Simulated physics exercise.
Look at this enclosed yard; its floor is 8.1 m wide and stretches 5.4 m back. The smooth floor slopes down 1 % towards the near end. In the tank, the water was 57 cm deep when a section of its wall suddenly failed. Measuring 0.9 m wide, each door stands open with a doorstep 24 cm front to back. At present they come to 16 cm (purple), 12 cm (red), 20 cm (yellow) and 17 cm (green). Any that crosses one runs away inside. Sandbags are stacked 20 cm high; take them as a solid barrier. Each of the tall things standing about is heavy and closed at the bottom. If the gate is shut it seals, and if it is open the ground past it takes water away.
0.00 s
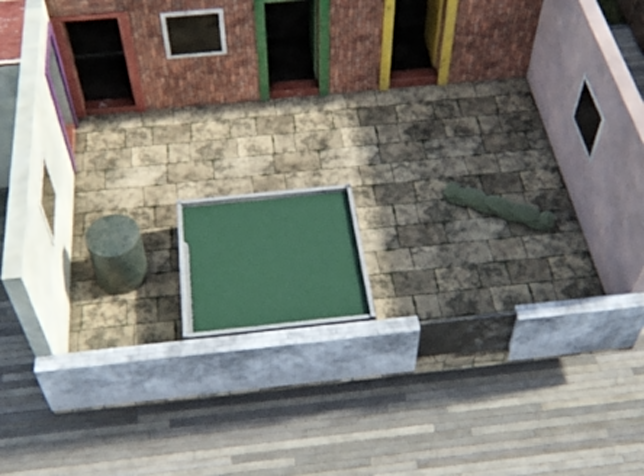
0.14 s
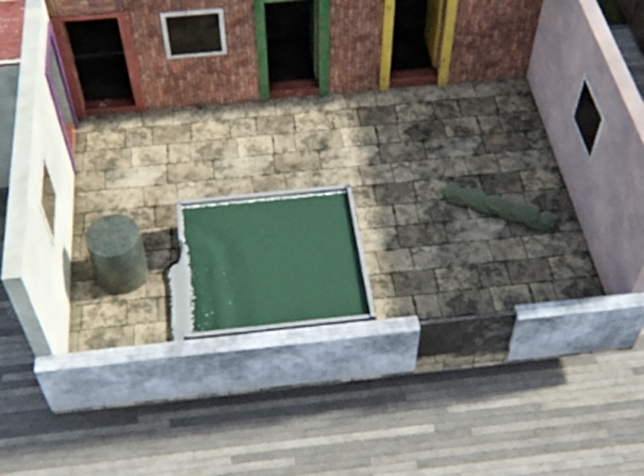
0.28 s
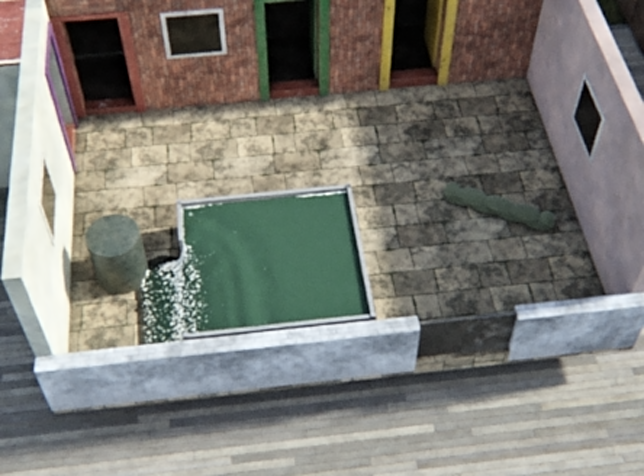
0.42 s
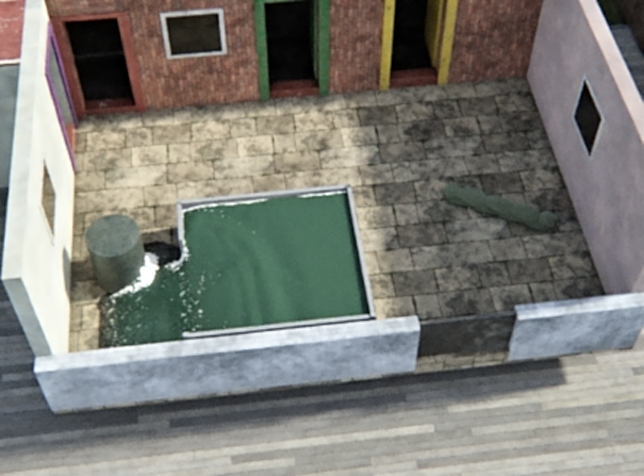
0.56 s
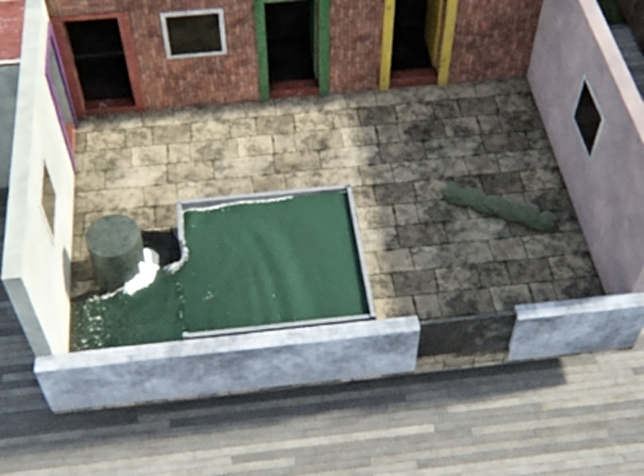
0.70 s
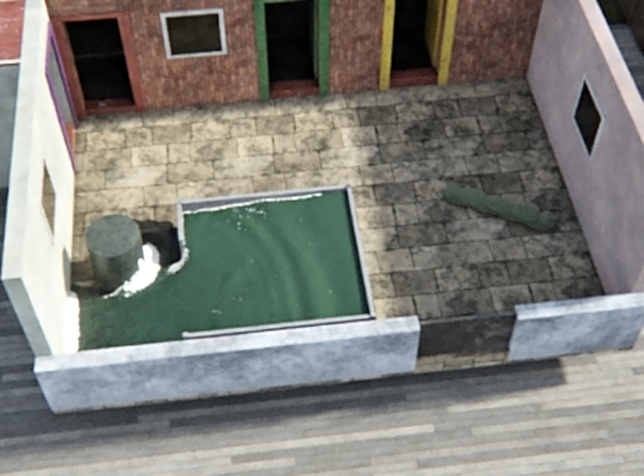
A large tank of green water in a walled yard broke open on its left side, and the water poured out, spreading across the stone floor and around the round pillar to the left wall.
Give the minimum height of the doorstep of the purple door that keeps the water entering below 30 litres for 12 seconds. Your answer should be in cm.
Minimum height: About 11.5 cm.
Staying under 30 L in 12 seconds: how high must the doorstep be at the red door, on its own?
Roughly 21 cm at the red door.
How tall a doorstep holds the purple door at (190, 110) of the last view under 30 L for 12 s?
Minimum: Close to 14.0 cm.
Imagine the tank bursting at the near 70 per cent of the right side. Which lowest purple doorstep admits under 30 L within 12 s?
You'd want it roughly 11.0 centimetres tall.
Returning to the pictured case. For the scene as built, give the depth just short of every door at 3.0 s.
Centimetres: Purple = 5, red = 31, yellow = 0, green = 0.
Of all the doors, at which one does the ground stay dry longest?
Coming last is the yellow one.
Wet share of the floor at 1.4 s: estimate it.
Approximately 15 % of the floor.
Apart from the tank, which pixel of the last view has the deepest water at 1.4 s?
Near (68, 386).
After 1.4 s water covers 15 % of the floor, deepest (64 cm) near (68, 386); it has not reached the purple door.
After 3.0 s water covers 30 % of the floor, deepest (51 cm) near (68, 386); 5 cm at the purple door, 0 litres in over its 16 cm doorstep.
After 12.0 s water covers 95 % of the floor, deepest (16 cm) near (68, 386); 12 cm at the purple door, 9 litres in over its 16 cm doorstep.
At the purple door as built, the water arrived by 2.2 s and peaked near 19 cm at 5.6 s.
Run again over the same 12 s with other heights there, 46 litres in over 10 cm, 19 litres over 13.5 cm. The limit of 30 litres is kept from about 11.5 cm up.
